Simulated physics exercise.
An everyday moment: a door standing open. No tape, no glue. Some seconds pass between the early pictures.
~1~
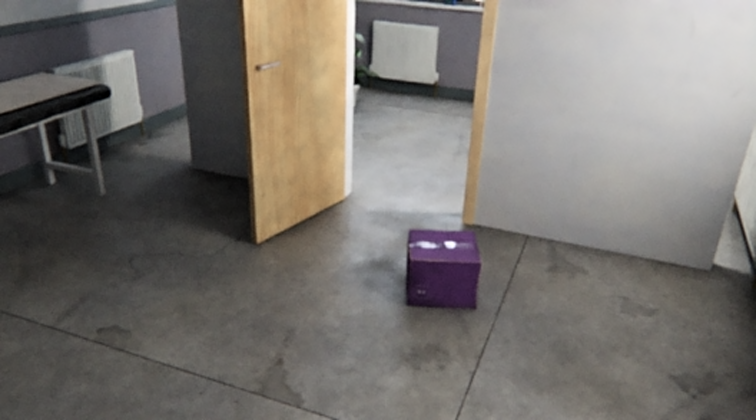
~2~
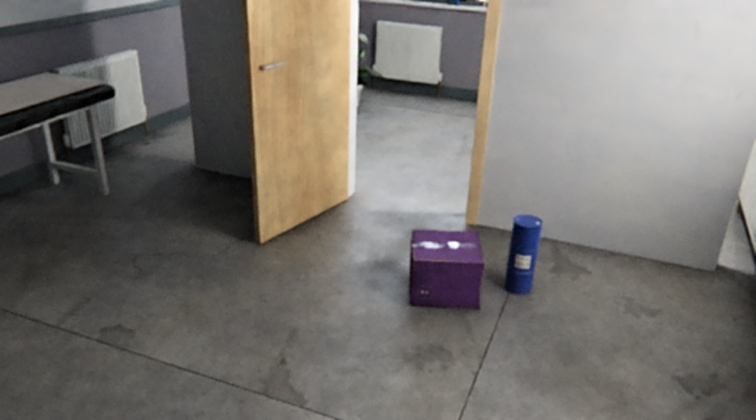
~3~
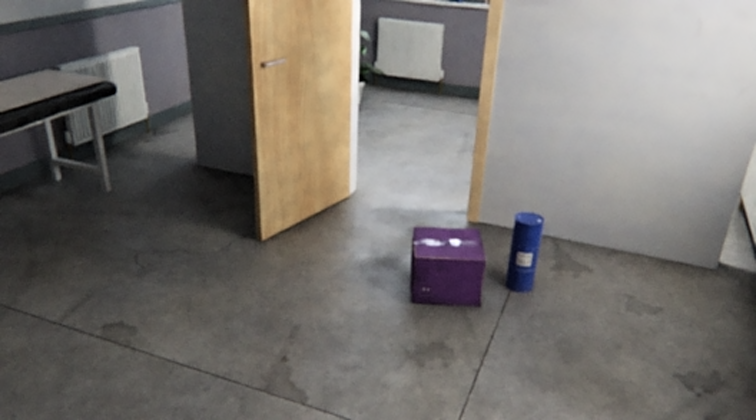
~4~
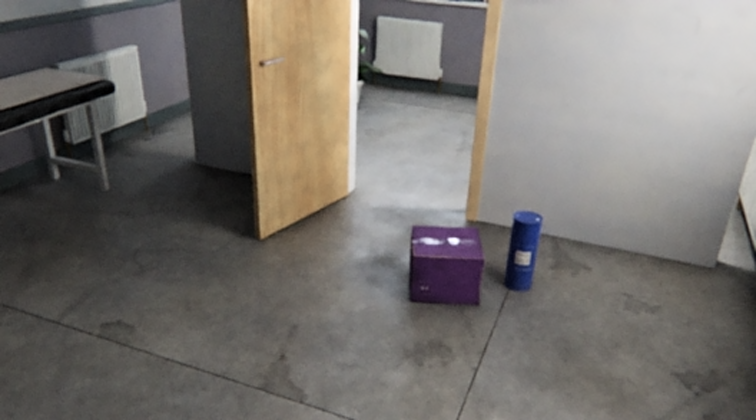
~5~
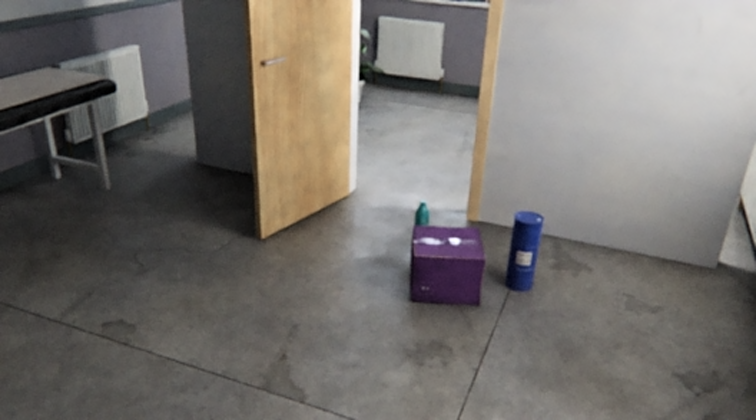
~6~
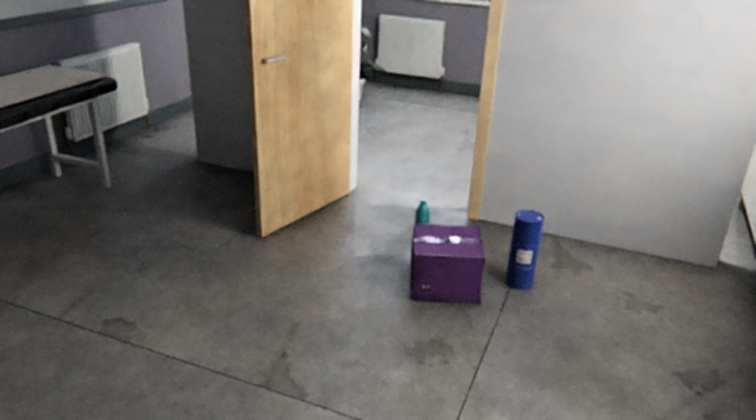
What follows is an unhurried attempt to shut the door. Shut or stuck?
In the end the door reaches the frame.
Then, 1.10 s past the last view, open by 71°.
Then, 1.90 s past the last view, open by 35°; turquoise bottle displaced about its own width near (433, 222).
Then, 2.50 s past the last view, open by 8°; turquoise bottle rocked 4° from its first pose near (438, 223).
Finally, open by 0°; all 3 still in place. Final places as the last picture's camera would see them, turquoise bottle near (437, 223).
